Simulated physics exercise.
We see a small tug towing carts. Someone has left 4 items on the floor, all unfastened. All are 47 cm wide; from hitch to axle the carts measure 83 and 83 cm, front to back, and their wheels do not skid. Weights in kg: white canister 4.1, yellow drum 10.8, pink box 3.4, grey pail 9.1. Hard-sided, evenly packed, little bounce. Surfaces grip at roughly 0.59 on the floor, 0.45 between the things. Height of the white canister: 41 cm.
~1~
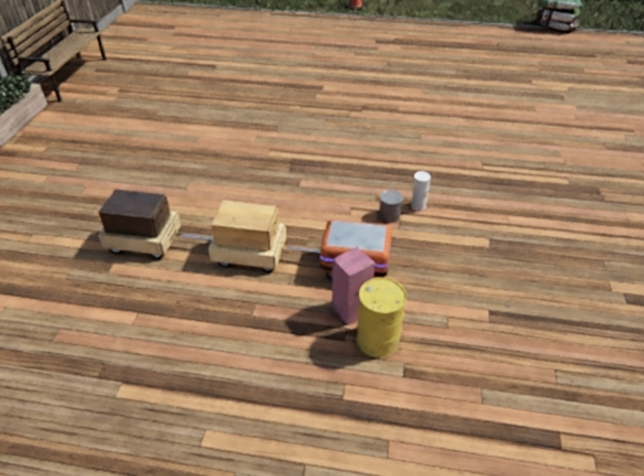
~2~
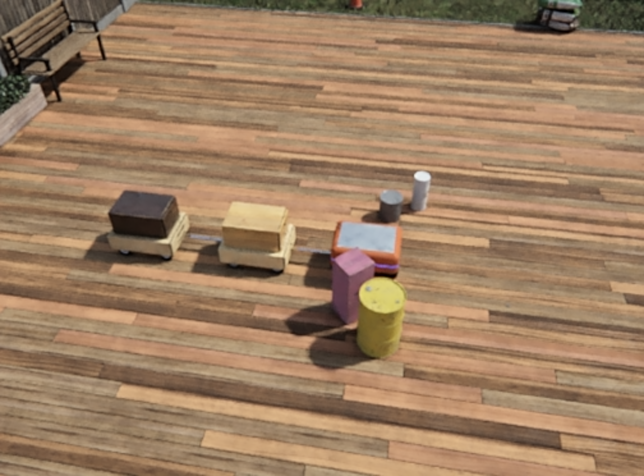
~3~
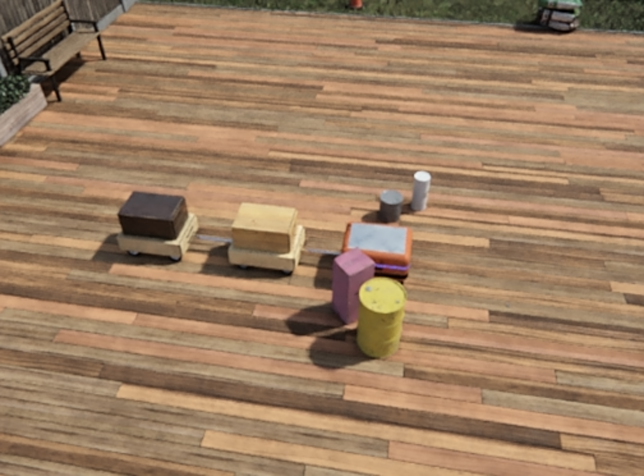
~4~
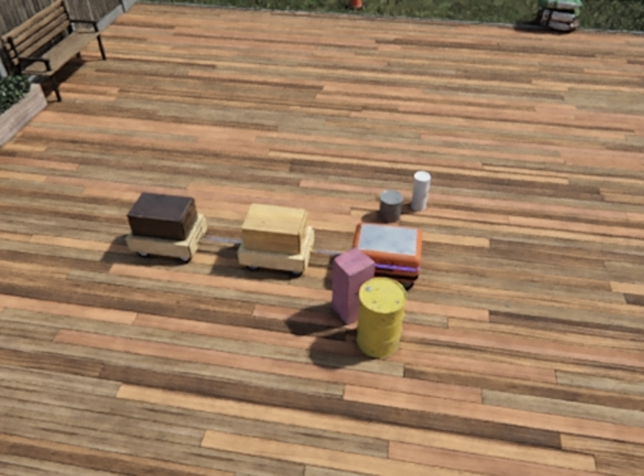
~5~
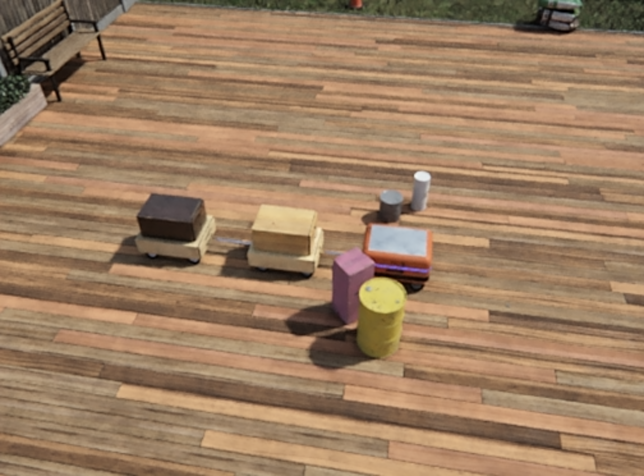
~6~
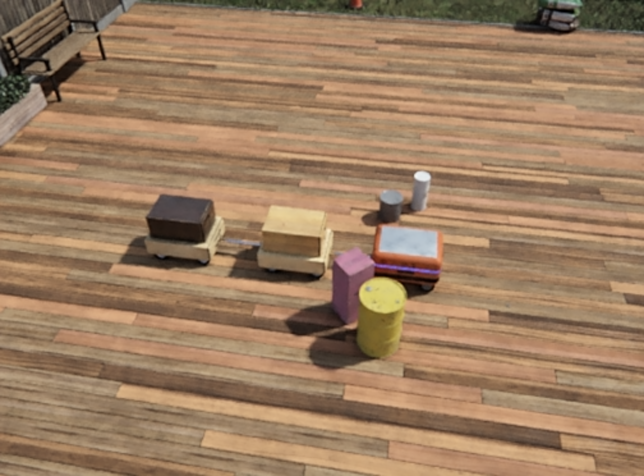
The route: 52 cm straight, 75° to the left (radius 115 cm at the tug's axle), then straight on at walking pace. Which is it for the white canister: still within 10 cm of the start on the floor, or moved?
The white canister holds its spot.
Then, 1.70 s after the last picture, 138 cm covered.
Then, 4.00 s after the last picture, 260 cm covered.
Then, 6.50 s after the last picture, 392 cm covered.
At rest, all 4 in place, give or take 10 cm. Seen from the same camera at the end, white canister near (420, 192).
